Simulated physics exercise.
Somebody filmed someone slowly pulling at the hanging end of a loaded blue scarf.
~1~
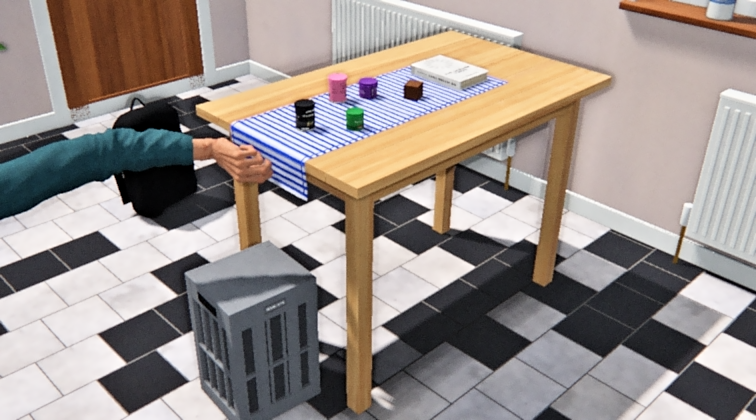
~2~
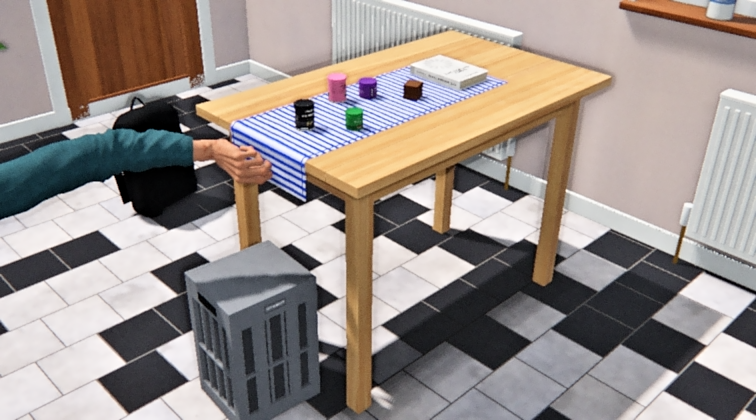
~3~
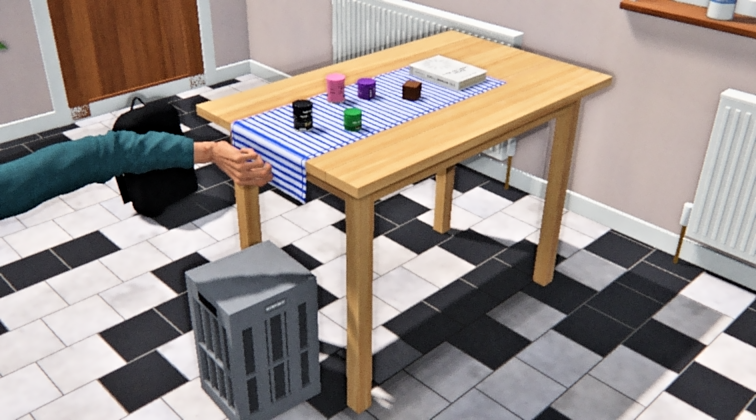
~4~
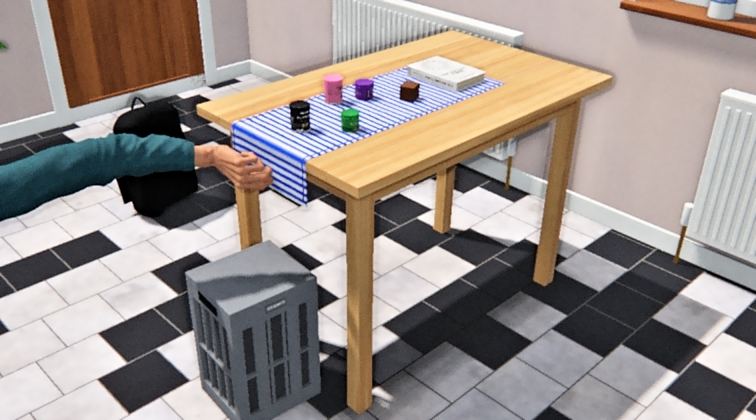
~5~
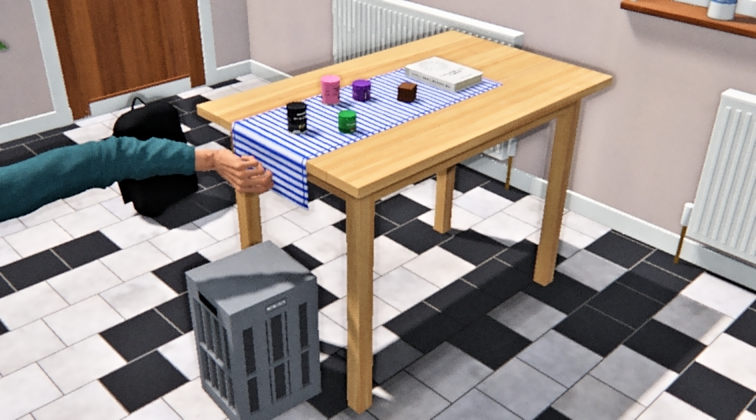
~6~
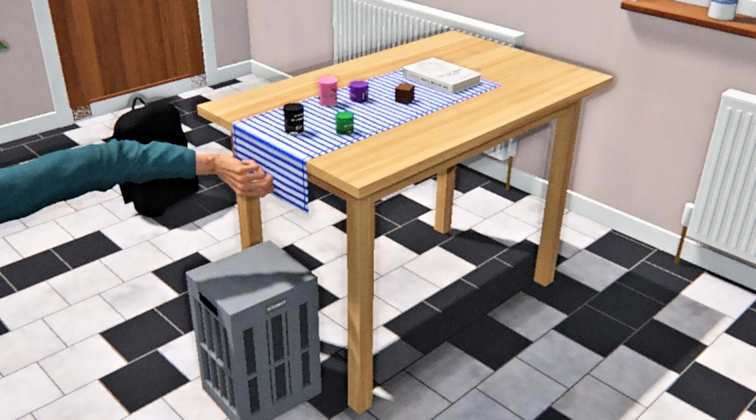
A blue-and-white striped cloth is drawn slowly over the near left end of a wooden table by a hand in a teal sleeve, in a tiled room seen from slightly above. On it sit black, green, pink, purple and brown objects and a pale book, above a grey crate. They all shift slightly left with the cloth as its hem lowers, the view staying still.
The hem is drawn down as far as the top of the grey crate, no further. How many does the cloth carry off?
Over the edge go two.
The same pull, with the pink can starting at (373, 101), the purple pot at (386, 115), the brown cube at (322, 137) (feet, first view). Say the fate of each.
The pink can survives; the purple pot survives; the brown cube tumbles off.
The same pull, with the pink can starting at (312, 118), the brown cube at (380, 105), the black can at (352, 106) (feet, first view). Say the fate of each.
The pink can goes over, the brown cube stays on, the black can keeps its place on top.
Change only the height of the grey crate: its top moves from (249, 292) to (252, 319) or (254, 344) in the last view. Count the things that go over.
Over the edge go 3 and 4.
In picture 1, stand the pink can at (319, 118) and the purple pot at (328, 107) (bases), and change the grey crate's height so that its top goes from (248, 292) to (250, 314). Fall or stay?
The pink can drops off, the purple pot falls.
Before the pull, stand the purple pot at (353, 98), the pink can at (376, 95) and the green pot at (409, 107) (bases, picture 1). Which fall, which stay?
The purple pot remains up; the pink can keeps its place on top; the green pot remains up.
Early on, hem near (272, 222); all still up.
Midway, hem near (273, 248); black can gone.
Near the end, hem on the crate; black can and green pot gone.
Finally, hem on the crate; black can and green pot gone. The table loses two.
